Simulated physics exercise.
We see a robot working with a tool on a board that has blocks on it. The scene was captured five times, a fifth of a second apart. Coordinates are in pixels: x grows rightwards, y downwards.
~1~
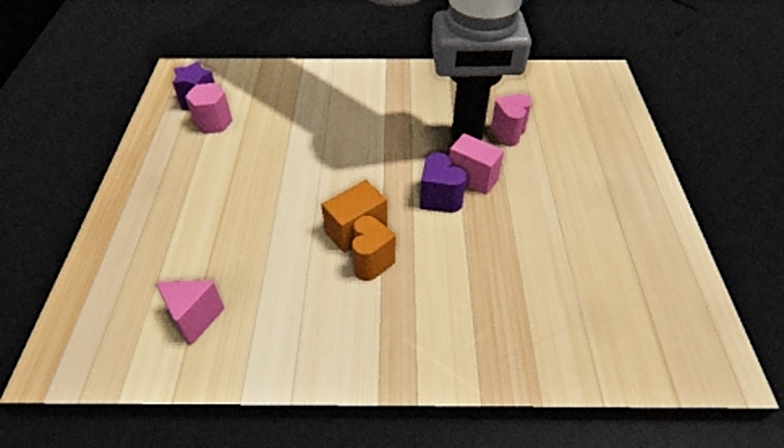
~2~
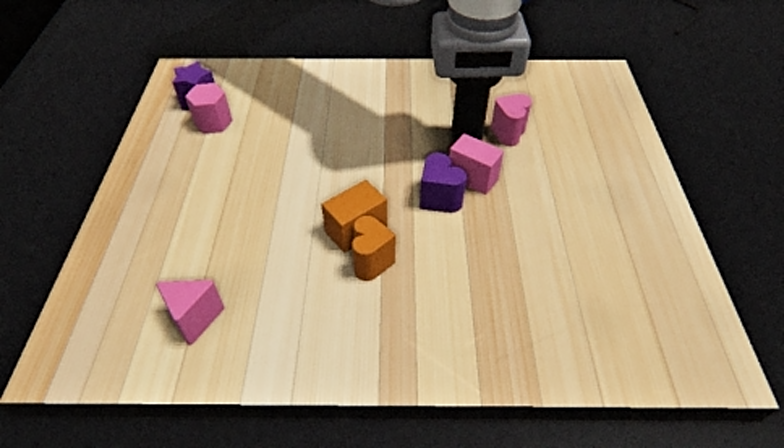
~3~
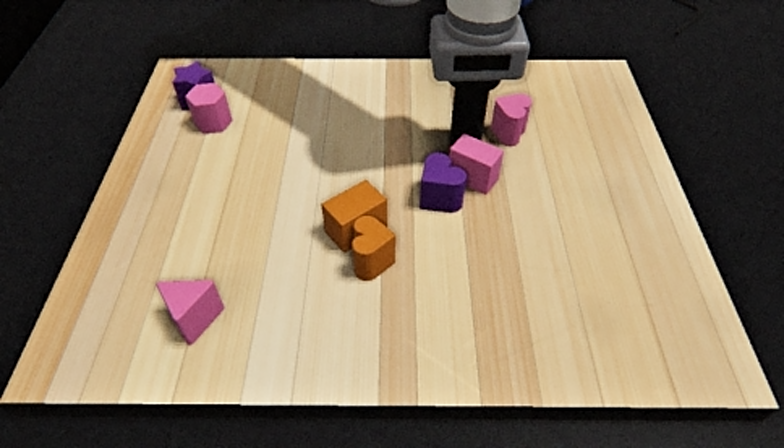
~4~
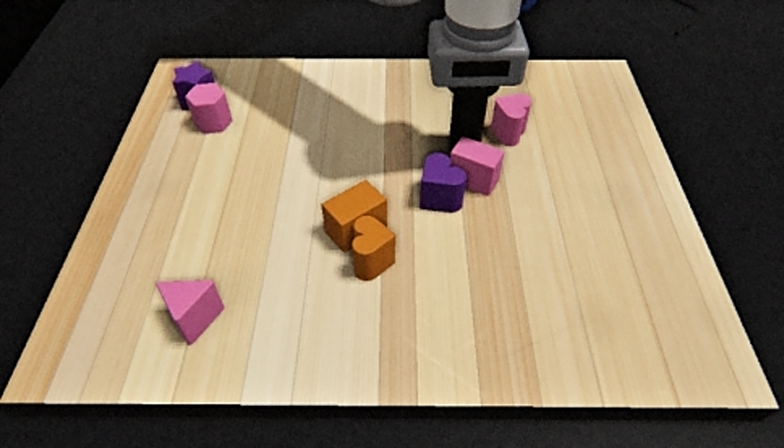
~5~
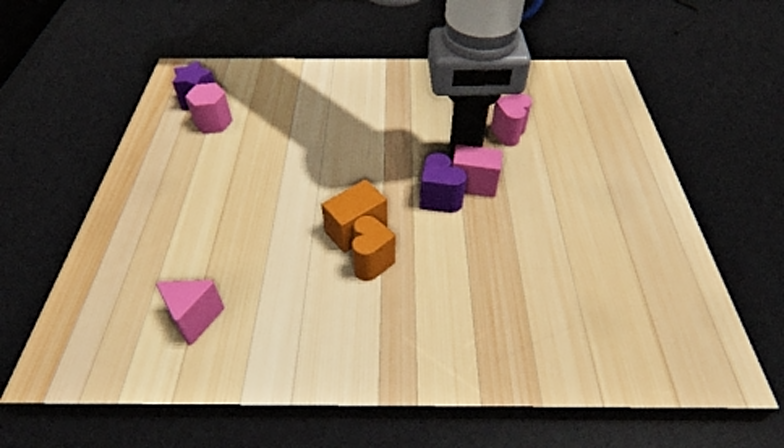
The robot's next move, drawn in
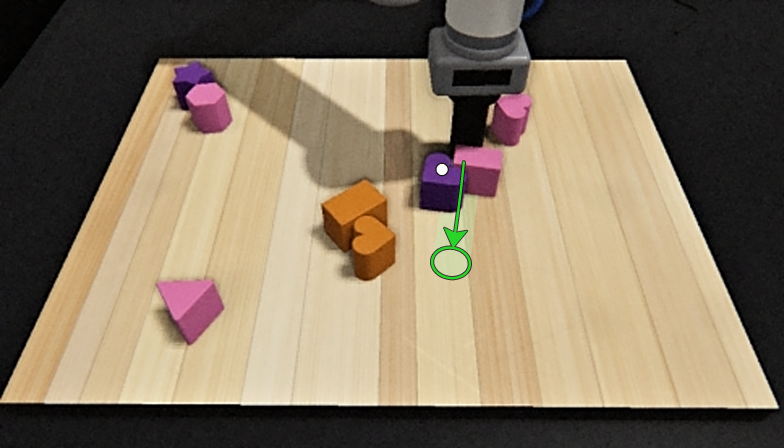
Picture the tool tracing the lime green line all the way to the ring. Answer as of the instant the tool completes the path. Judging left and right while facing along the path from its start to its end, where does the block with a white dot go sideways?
Out to the right.
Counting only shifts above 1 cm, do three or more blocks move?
It seems not.
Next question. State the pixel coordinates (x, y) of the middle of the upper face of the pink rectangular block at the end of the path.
Its top middle is near (497, 191).
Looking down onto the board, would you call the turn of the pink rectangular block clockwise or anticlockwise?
It spins anti-clockwise.
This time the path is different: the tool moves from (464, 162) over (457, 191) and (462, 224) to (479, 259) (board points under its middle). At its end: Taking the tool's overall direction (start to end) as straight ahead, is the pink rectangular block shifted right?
That would be a no.
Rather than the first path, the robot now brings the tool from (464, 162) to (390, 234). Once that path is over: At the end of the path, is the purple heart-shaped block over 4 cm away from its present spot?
My answer is yes.
Drawn move, from (464, 162) directly to (451, 263); the dot is on the purple heart-shaped block.
The first path, step by step. One third of the way, tool at (461, 186); purple heart-shaped block at (435, 185), turned 30° clockwise; pink rectangular block at (490, 182), turned 60° anticlockwise.
Two thirds of the way, tool at (457, 218); purple heart-shaped block at (416, 207), turned 75° clockwise; pink rectangular block at (497, 191), turned 85° anticlockwise.
At the end, tool at (452, 255); orange heart-shaped block still; purple heart-shaped block at (410, 212), turned 100° clockwise; pink rectangular block at (497, 191), turned 90° anticlockwise.
